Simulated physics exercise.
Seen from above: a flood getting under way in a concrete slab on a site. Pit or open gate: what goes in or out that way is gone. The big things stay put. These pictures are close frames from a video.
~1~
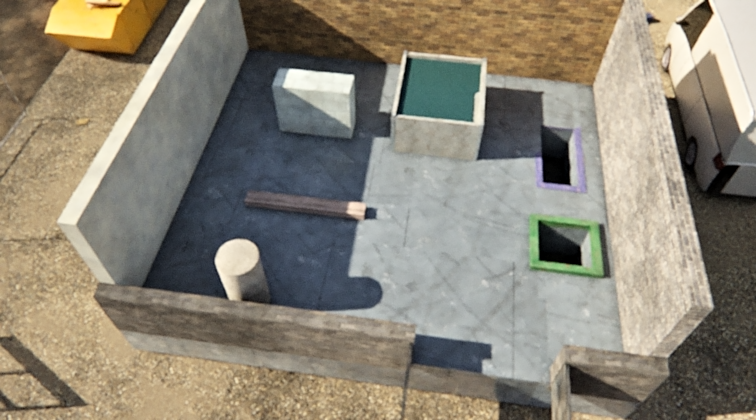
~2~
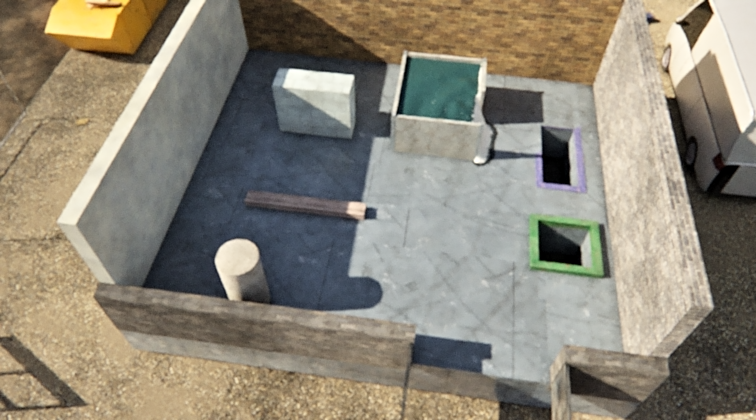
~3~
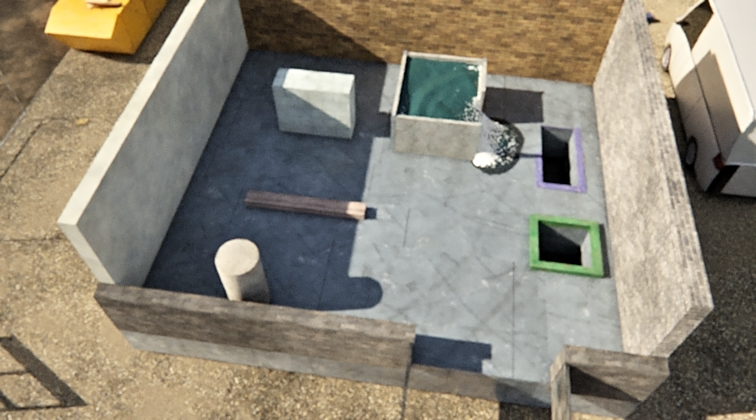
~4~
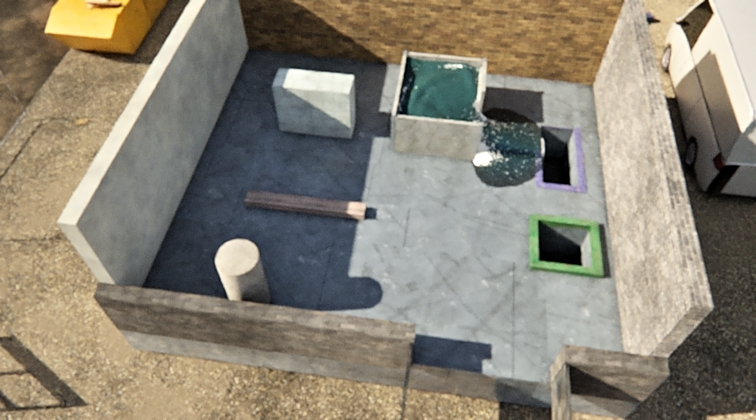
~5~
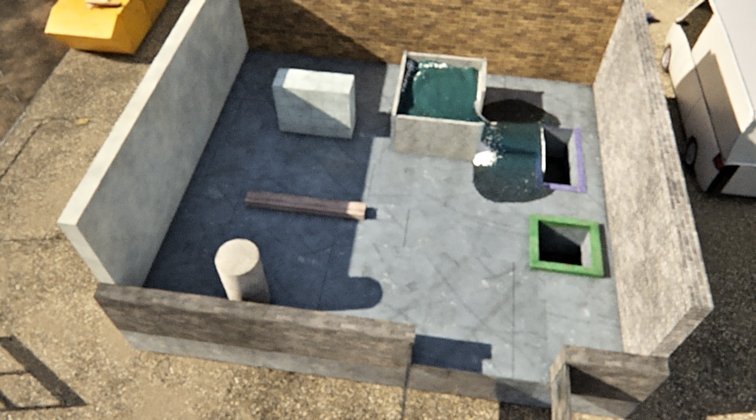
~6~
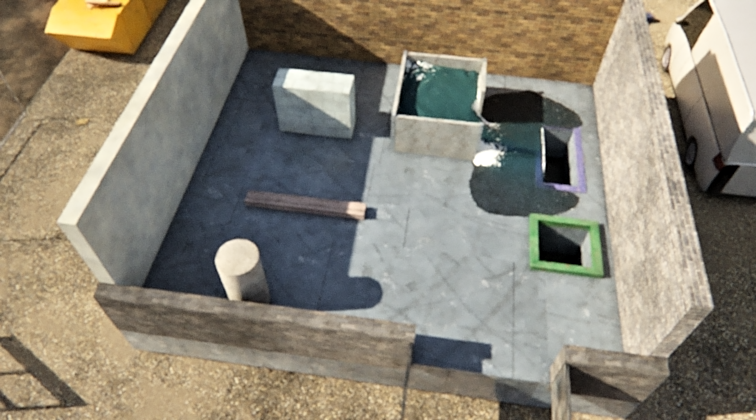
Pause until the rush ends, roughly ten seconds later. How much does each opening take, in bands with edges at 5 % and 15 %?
Gate: Less than 5 %, blue pit: More than 15 %, green pit: Less than 5 %.
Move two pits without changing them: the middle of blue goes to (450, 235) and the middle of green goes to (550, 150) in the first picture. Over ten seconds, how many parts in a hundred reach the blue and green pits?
Blue share 2%, green share 40%.
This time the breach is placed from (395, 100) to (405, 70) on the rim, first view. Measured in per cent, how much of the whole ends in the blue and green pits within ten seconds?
For blue it's about 2 per cent, and for green about 0 per cent.
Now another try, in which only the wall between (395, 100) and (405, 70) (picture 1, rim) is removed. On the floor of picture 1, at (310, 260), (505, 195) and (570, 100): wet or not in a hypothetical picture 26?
Note, points one to three: Unreached / unreached / unreached.
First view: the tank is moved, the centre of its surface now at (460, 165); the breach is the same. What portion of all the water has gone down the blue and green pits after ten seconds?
Tally in per cent - blue pit 15; green pit 40.
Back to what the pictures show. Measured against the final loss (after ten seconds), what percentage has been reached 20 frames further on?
About 60 per cent.
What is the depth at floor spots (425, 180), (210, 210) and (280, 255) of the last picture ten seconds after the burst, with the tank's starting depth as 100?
In the order asked, some 0, 0 and 0 in a hundred.
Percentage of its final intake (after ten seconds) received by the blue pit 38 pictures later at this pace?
85 %.
A moment on, water covers 15 % of the floor; the gate 0 %, the blue pit 19 %, the green pit 0 %.
Next, water covers 15 % of the floor; the gate 0 %, the blue pit 32 %, the green pit 2 %.
Then, water covers 20 % of the floor; the gate 0 %, the blue pit 45 %, the green pit 3 %.
Later, water covers 25 % of the floor; the gate 2 %, the blue pit 60 %, the green pit 3 %.
In the end, water covers 25 % of the floor; the gate 3 %, the blue pit 72 %, the green pit 3 %.
